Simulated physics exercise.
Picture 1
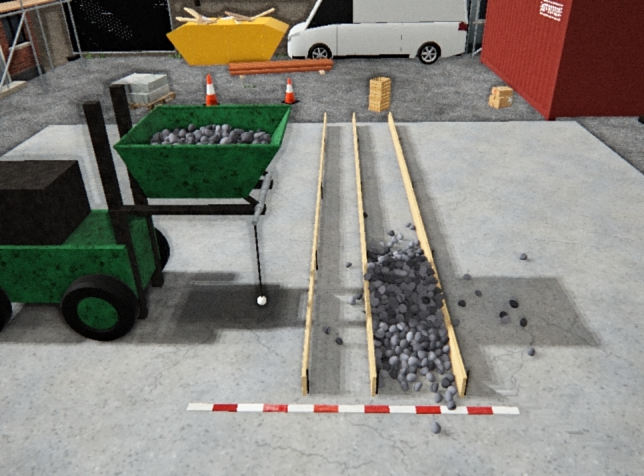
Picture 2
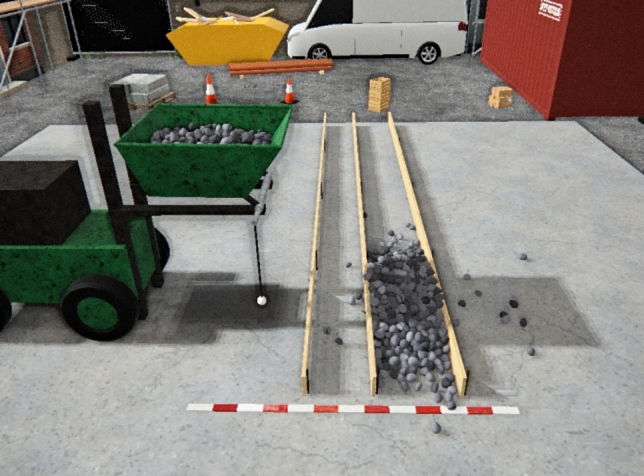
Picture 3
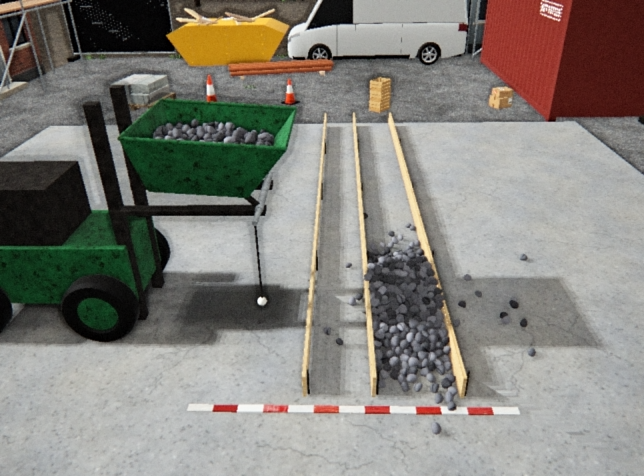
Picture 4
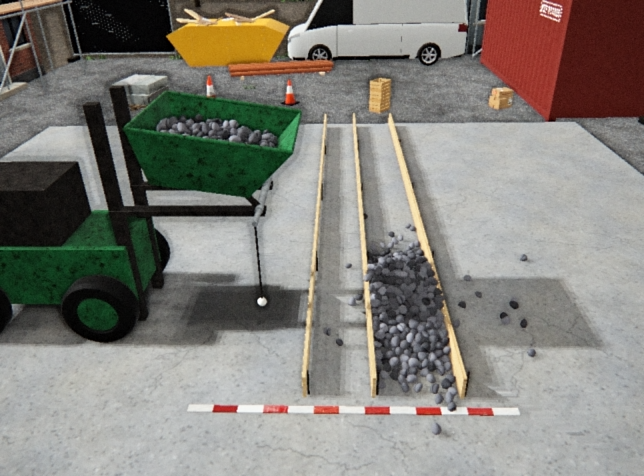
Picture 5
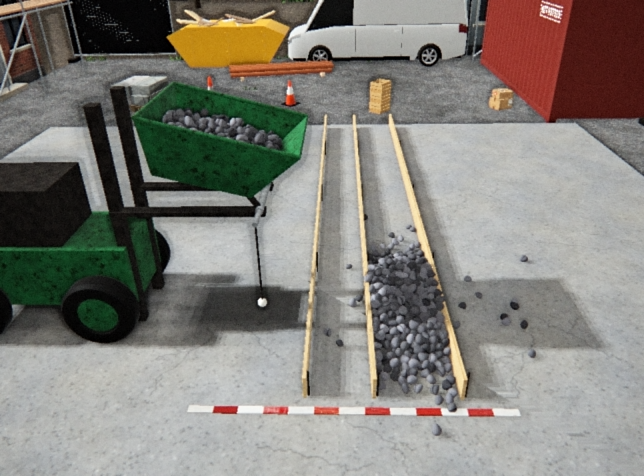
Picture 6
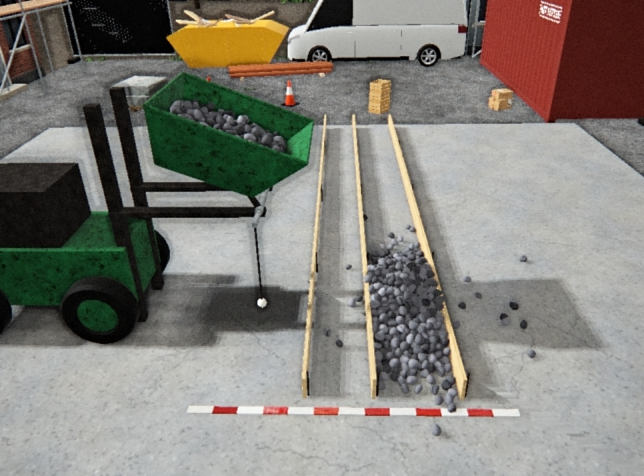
A green skip full of grey stones on a forklift slowly tilts toward the right.
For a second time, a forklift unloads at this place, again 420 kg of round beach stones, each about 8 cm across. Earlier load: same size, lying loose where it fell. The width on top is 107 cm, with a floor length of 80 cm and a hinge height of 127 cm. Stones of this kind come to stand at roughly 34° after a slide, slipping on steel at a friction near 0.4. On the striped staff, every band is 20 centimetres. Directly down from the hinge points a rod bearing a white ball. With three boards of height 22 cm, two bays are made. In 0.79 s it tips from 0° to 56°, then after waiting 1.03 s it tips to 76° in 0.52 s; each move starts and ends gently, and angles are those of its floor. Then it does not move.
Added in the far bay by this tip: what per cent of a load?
Around 55 %.
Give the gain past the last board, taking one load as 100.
Some 10 % of one load's worth.
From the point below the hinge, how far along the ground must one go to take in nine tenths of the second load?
Around 160 cm.
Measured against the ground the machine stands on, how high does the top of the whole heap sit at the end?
Close to 48 centimetres up.
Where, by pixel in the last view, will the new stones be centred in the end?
Around (385, 298).
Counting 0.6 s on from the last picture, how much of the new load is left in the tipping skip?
Near 100 per cent of the load is held.
Then, 0.3 s after the last picture the floor is at 47°; in per cent of one load, 100 in the tipping skip, 1 in the near bay, 97 in the far bay, 2 past the last board; the foremost stones are at (512, 308).
Then, 0.6 s after the last picture the floor is at 56°; in per cent of one load, 98 in the tipping skip, 3 in the near bay, 97 in the far bay, 2 past the last board; the foremost stones are at (512, 308).
Then, 2.5 s after the last picture the floor is at 76°; in per cent of one load, 25 in the tipping skip, 29 in the near bay, 137 in the far bay, 9 past the last board; the foremost stones are at (566, 290).
Then, 5.1 s after the last picture the floor is at 76°; in per cent of one load, 0 in the tipping skip, 37 in the near bay, 153 in the far bay, 10 past the last board; the foremost stones are at (566, 290). Net gain in the far bay, 55.
